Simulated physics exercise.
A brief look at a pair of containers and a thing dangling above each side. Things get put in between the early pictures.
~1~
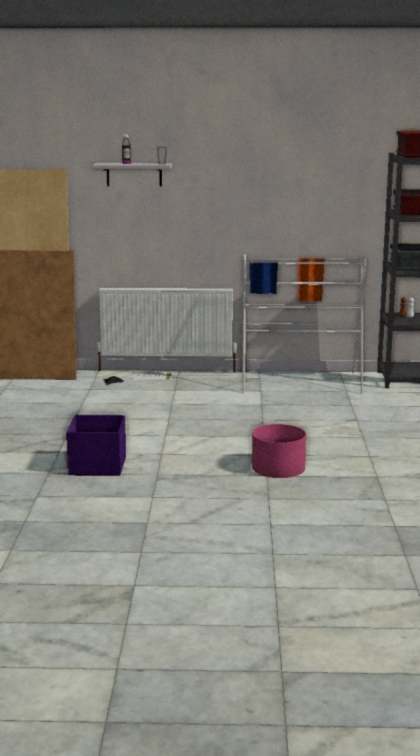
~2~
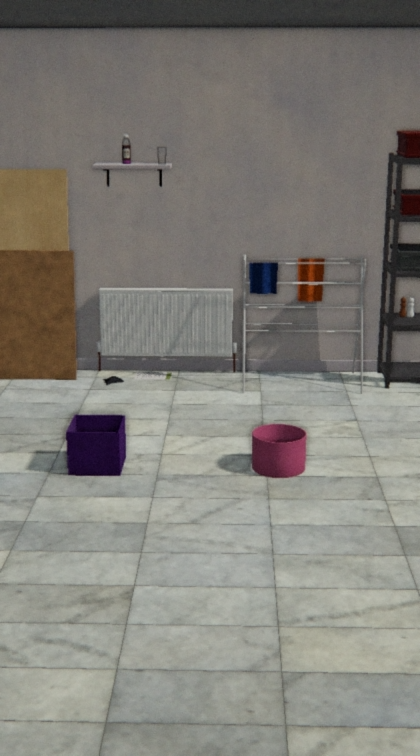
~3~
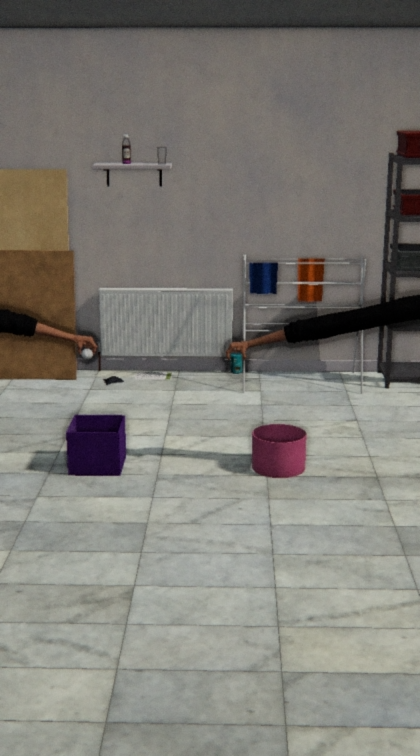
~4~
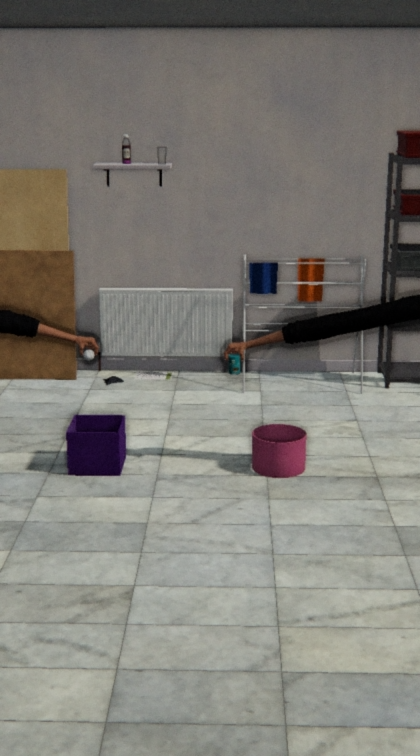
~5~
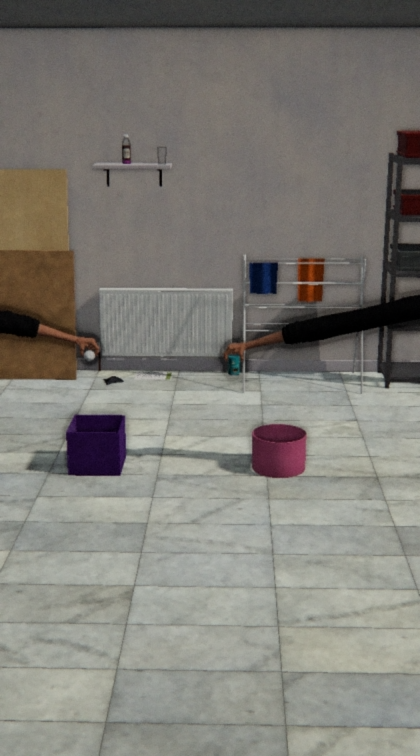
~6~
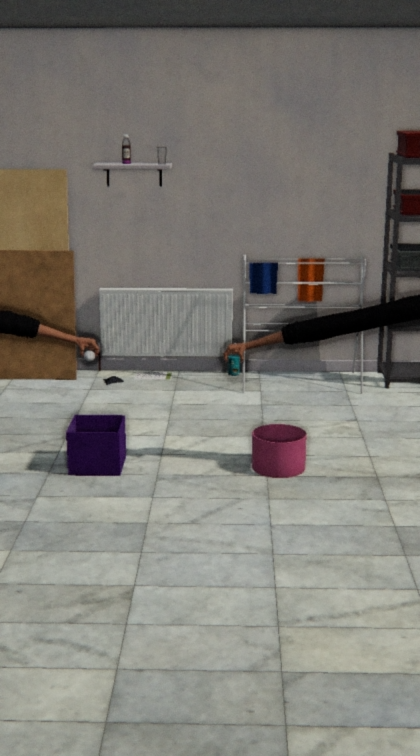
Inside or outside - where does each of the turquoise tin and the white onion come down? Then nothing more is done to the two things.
Outcome: Turquoise tin: Off target; white onion: On target.
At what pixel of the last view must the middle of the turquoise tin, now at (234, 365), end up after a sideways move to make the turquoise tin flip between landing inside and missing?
Around (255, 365).
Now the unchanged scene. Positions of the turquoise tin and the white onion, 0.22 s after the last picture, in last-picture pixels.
Around (234, 391); the other around (90, 382).
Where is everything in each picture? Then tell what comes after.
The first frame shows left crate (97, 445).
The second frame shows right bucket (279, 450).
The third frame shows still on the way; turquoise tin (236, 363); left crate (97, 445).
The fourth frame shows still on the way; white onion (89, 355); right bucket (279, 450).
The fifth frame shows still on the way; turquoise tin (234, 365); left crate (97, 445).
The sixth frame shows in place, still held; turquoise tin (234, 365); white onion (89, 356); right bucket (279, 450).
Then, 0.22 s on from there, turquoise tin on its way down near (234, 391); white onion on its way down near (90, 382).
In the end, the turquoise tin misses, near (233, 459); the white onion lands inside, near (93, 460).
